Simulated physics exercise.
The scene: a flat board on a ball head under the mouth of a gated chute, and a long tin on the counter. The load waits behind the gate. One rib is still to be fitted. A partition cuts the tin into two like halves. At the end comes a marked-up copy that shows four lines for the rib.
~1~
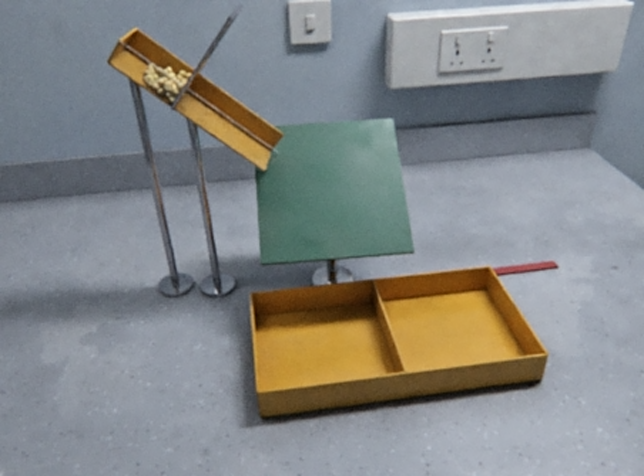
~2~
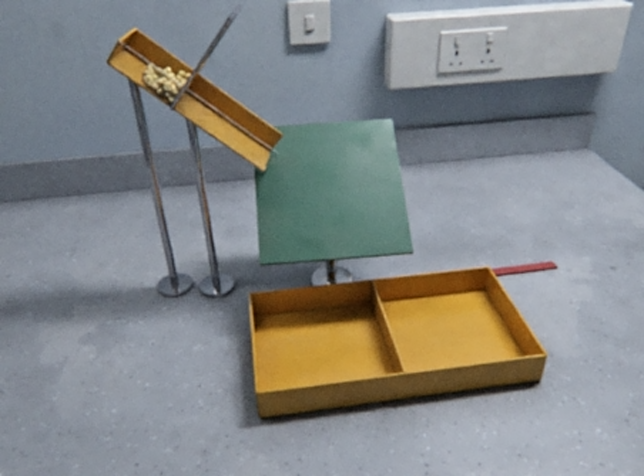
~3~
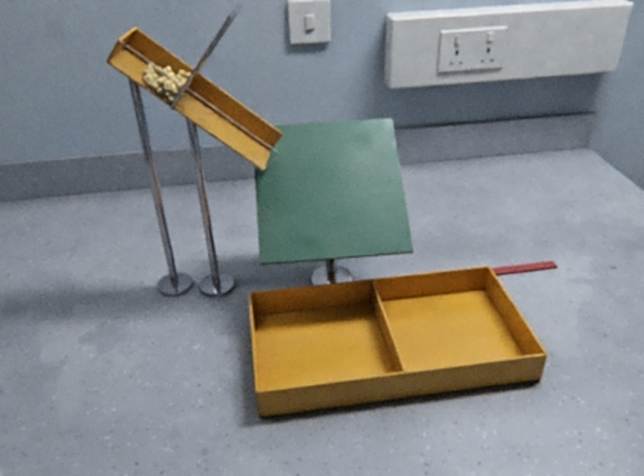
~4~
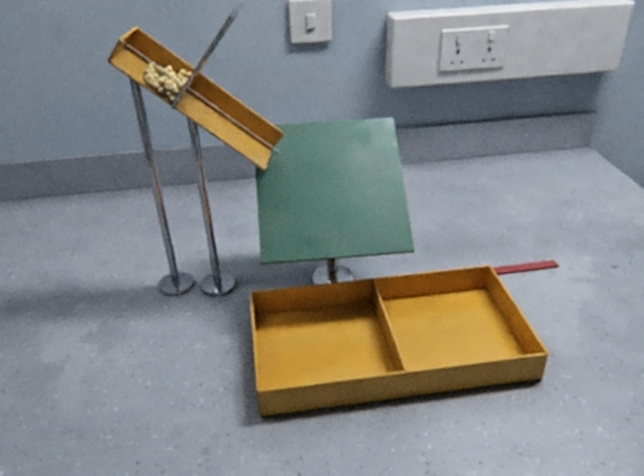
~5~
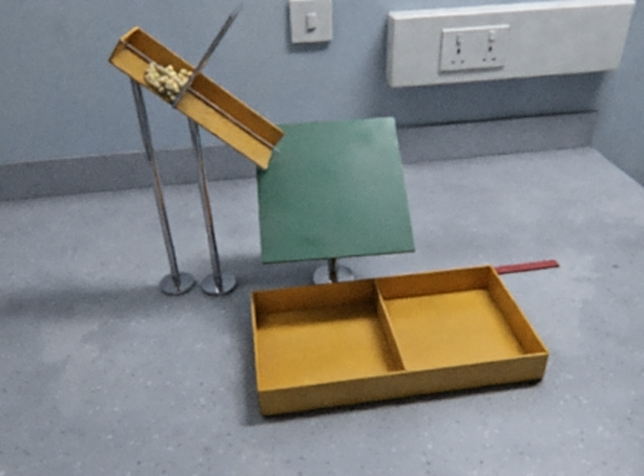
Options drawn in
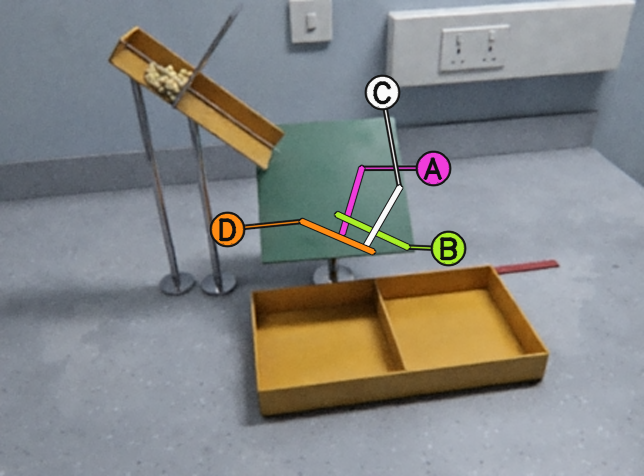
At first, a pile of pale beans rests behind a shut gate in a sloping wooden chute on two metal stands, above a tilted green board and a long, two-part tray on a grey counter. Nothing visibly moves after that; the beans stay behind the gate and the tray stays empty.
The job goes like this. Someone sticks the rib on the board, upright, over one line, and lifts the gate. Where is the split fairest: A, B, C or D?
The answer is line B.
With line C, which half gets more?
The left half.
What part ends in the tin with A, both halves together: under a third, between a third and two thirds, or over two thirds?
It is over two thirds.
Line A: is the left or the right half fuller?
The left half.
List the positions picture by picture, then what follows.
The first frame shows load behind the gate (166, 84), soya beans; lip of the chute (268, 161), sloping fairly steeply.
The second frame shows middle of the board (330, 187), tilted fairly steeply; middle of its low edge (337, 259); of its high edge (323, 123).
The third frame shows front corners of the tin (257, 392) and (547, 354); front end of its middle wall (406, 372); gate still shut (196, 72).
The fourth frame shows middle of the load (167, 82); lip (268, 160).
The fifth frame shows middle of the load (167, 82); lip (269, 160).
On the marked copy, line A from (361, 168) to (342, 233); line B from (337, 214) to (407, 247); line C from (399, 187) to (364, 247); line D from (302, 221) to (372, 251).
With A, of what is caught, almost all in the left half, about a tenth in the right.
With B, of what is caught, roughly two thirds in the left half, roughly a third in the right.
With C, of what is caught, almost all in the left half, about a tenth in the right.
With D, of what is caught, just a few in the left half, almost all in the right.
